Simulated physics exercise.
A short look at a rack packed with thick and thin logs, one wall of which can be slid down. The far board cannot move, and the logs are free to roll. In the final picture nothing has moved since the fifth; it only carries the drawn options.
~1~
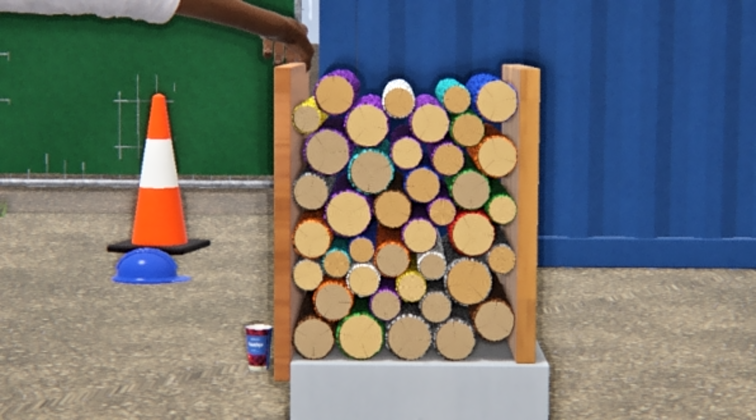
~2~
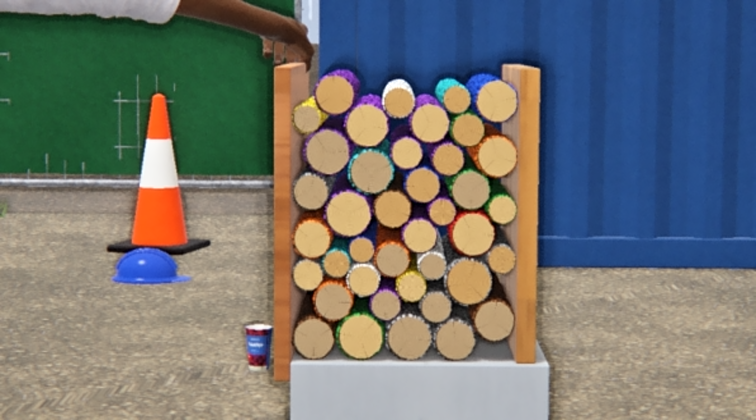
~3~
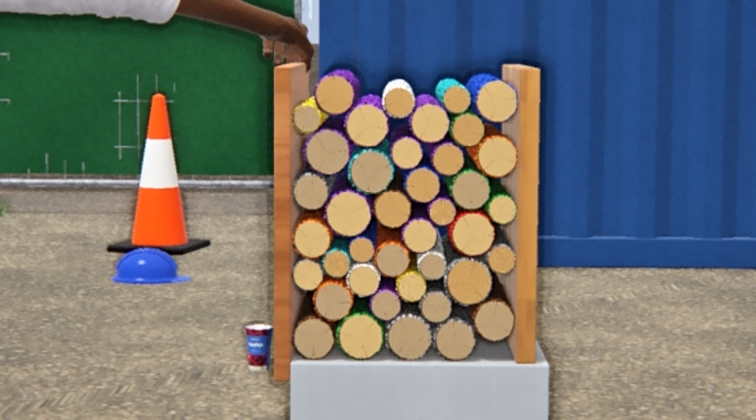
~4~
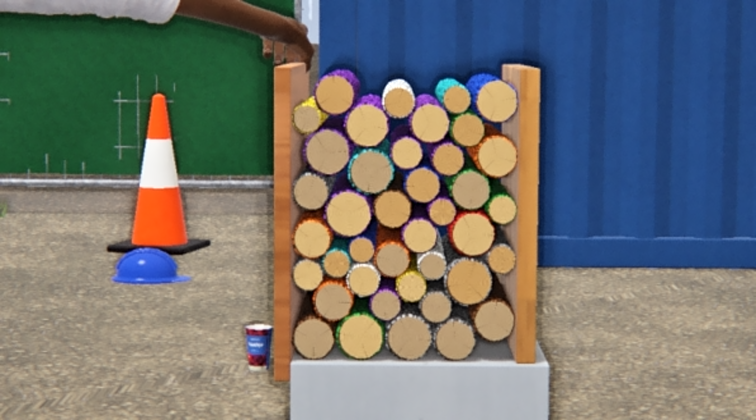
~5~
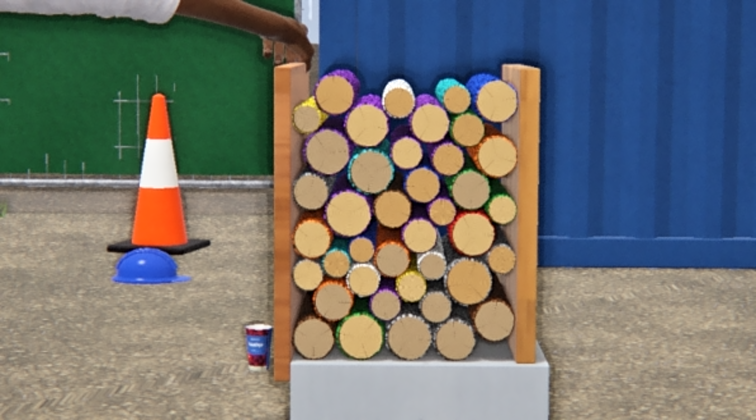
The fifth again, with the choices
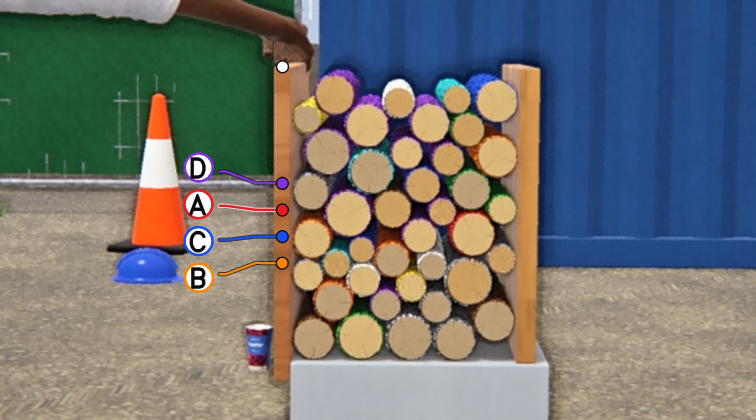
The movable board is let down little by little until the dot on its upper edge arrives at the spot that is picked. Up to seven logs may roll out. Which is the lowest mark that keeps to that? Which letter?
At most to C.
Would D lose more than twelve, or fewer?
Fewer than twelve.
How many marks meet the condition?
Three of the four.
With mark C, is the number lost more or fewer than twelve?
It loses fewer than twelve.
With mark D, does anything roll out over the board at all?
Yes, at D.
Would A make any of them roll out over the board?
At A: Yes.
On the marked copy, A at (282, 210); B at (282, 263); C at (282, 237); D at (282, 183); the white dot at (282, 67).
Following C. Soon after the start, top of the board (291, 142).
Later, top of the board (291, 226).
In the end, top of the board (291, 236), five out over the board.
As for the rest, A one out over the board; B more than seven out over the board; D one out over the board.
